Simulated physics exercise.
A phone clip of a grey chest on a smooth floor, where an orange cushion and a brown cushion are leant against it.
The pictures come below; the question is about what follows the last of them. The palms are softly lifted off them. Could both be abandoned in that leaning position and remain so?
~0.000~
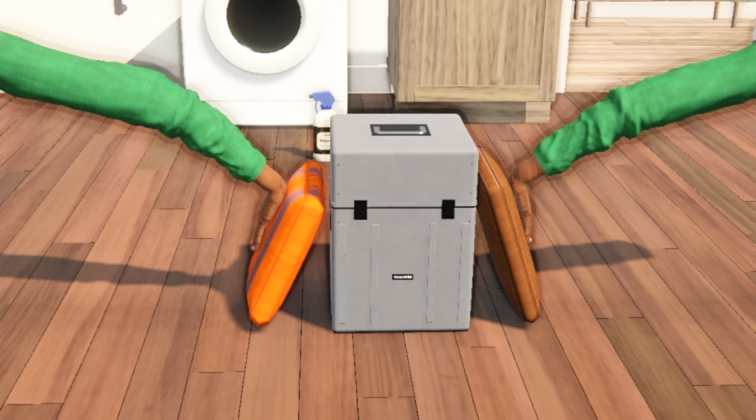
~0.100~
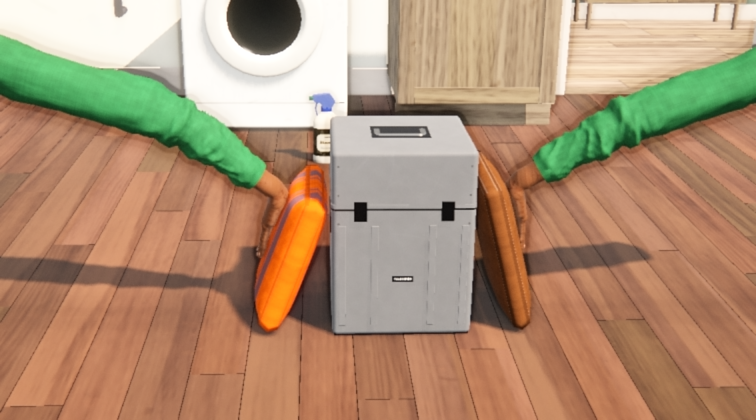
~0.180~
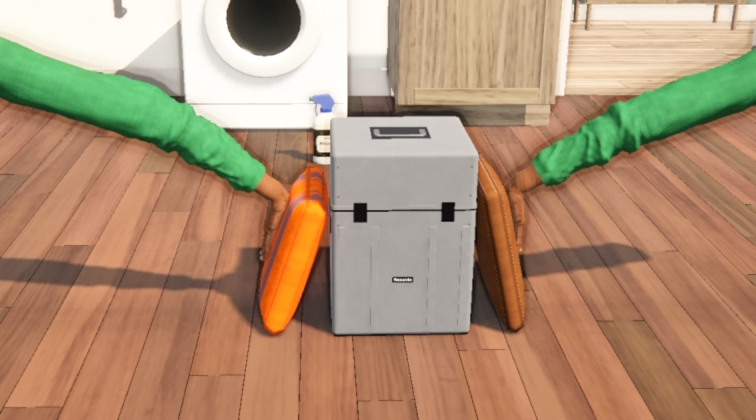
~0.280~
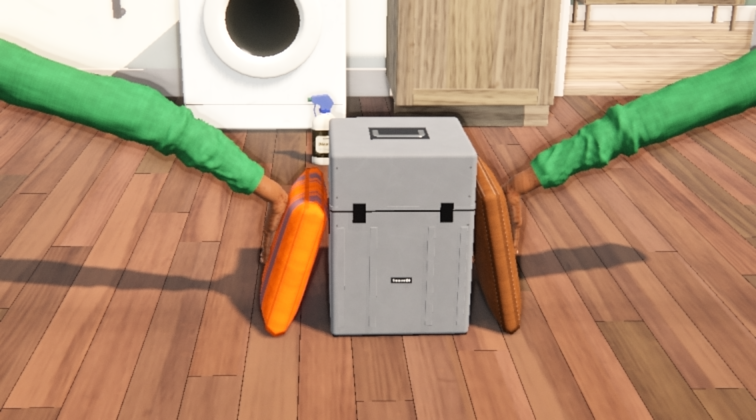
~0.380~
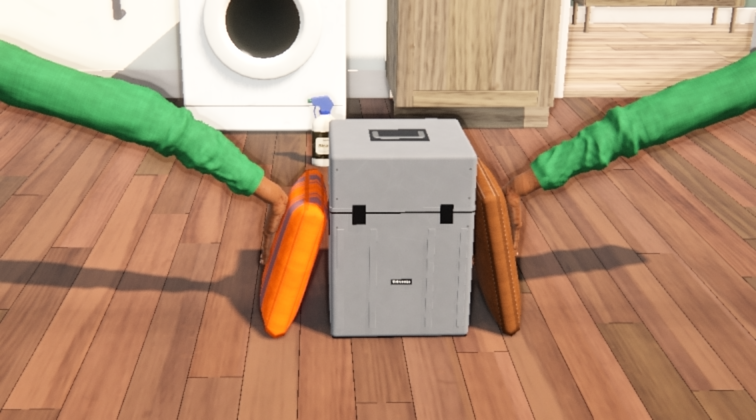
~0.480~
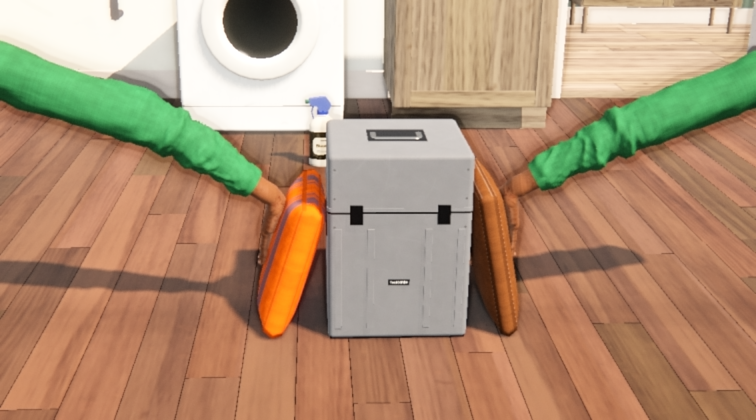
My guess is the orange cushion won't come down, my guess is the brown cushion won't come down.
After 0.96 s, orange cushion propped as before near (293, 251); brown cushion propped as before near (487, 242).
In the end, orange cushion propped as before near (294, 251); brown cushion propped as before near (487, 242). The orange cushion keeps leaning and the brown cushion holds its lean.
